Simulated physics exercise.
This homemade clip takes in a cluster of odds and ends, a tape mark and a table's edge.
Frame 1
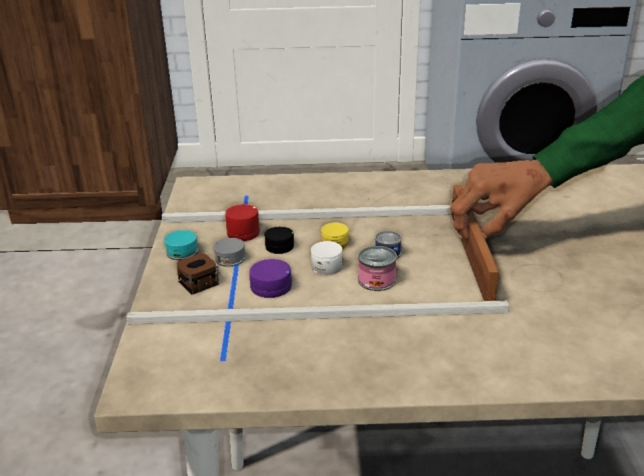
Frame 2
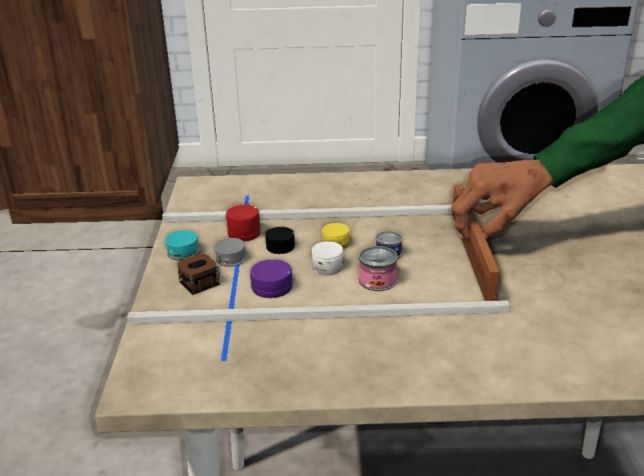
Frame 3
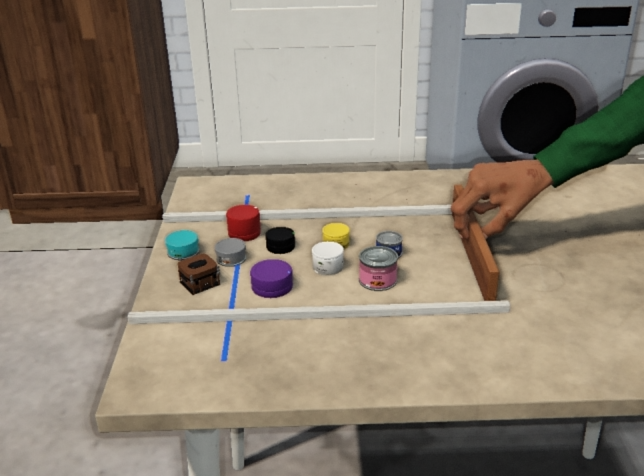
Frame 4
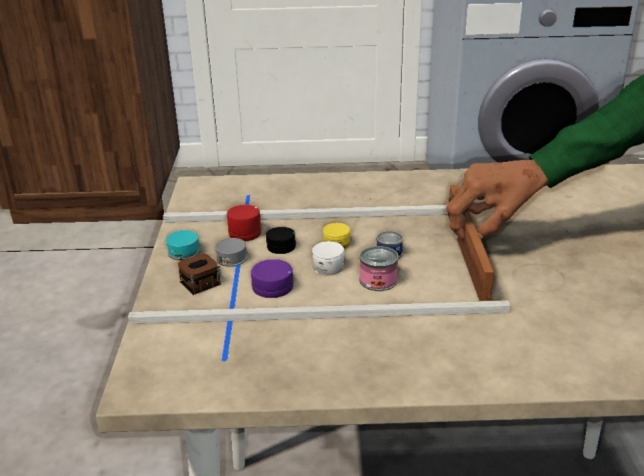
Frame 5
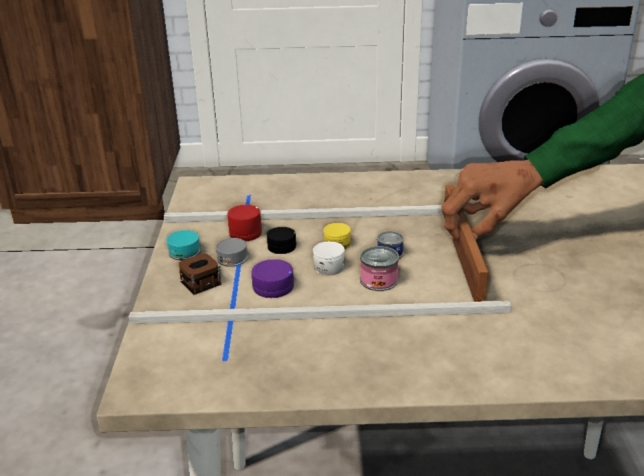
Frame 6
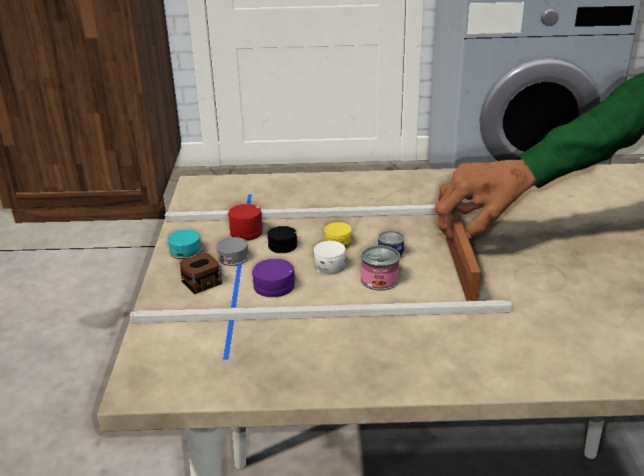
The clip opens on small tubs, tins and a brown case clustered around a blue tape line on a table, between two pale rails. A hand in a green sleeve, gripping an upright wooden board at the right, then slides it slightly left, while the cluster stays practically still.
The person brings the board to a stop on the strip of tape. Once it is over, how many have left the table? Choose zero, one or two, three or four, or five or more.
Zero of them have left the table.
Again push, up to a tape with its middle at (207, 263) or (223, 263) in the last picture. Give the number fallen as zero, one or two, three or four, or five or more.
In turn: Either one or two, then no fall at all.
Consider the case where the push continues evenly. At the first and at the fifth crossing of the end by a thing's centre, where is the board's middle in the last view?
Pixels, in order: Around (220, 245), around (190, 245).
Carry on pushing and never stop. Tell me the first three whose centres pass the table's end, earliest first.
First the turquoise pot, then the brown case, then the purple lid.
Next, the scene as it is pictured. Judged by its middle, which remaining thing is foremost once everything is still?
It would be the turquoise pot.
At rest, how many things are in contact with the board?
4 end up touching it.
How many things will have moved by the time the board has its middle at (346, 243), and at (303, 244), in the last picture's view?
The first count is 4, and then it's 6.
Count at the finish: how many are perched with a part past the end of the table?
Tally: 0.
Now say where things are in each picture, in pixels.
Turquoise pot (181, 245); brown case (198, 274); grey tin (230, 252); board (472, 240); tape (237, 263), in the first picture.
Brown case (198, 274); black lid (280, 240), in the second picture.
Grey tin (231, 252); pink pot (378, 269), in the third picture.
Turquoise pot (183, 245); blue tin (390, 246), in the fourth picture.
Brown case (200, 274); white tub (329, 259), in the fifth picture.
Turquoise pot (184, 244); brown case (201, 273); grey tin (233, 251); board (457, 240); tape (240, 262), in the sixth picture.
Soon after, none off yet; turquoise pot at rest near (184, 244); brown case at rest near (201, 273); grey tin at rest near (233, 251).
After that, none off yet; turquoise pot at rest near (184, 244); brown case displaced a little near (191, 271); grey tin displaced a little near (221, 255).
In the end, the number that fall off is zero.
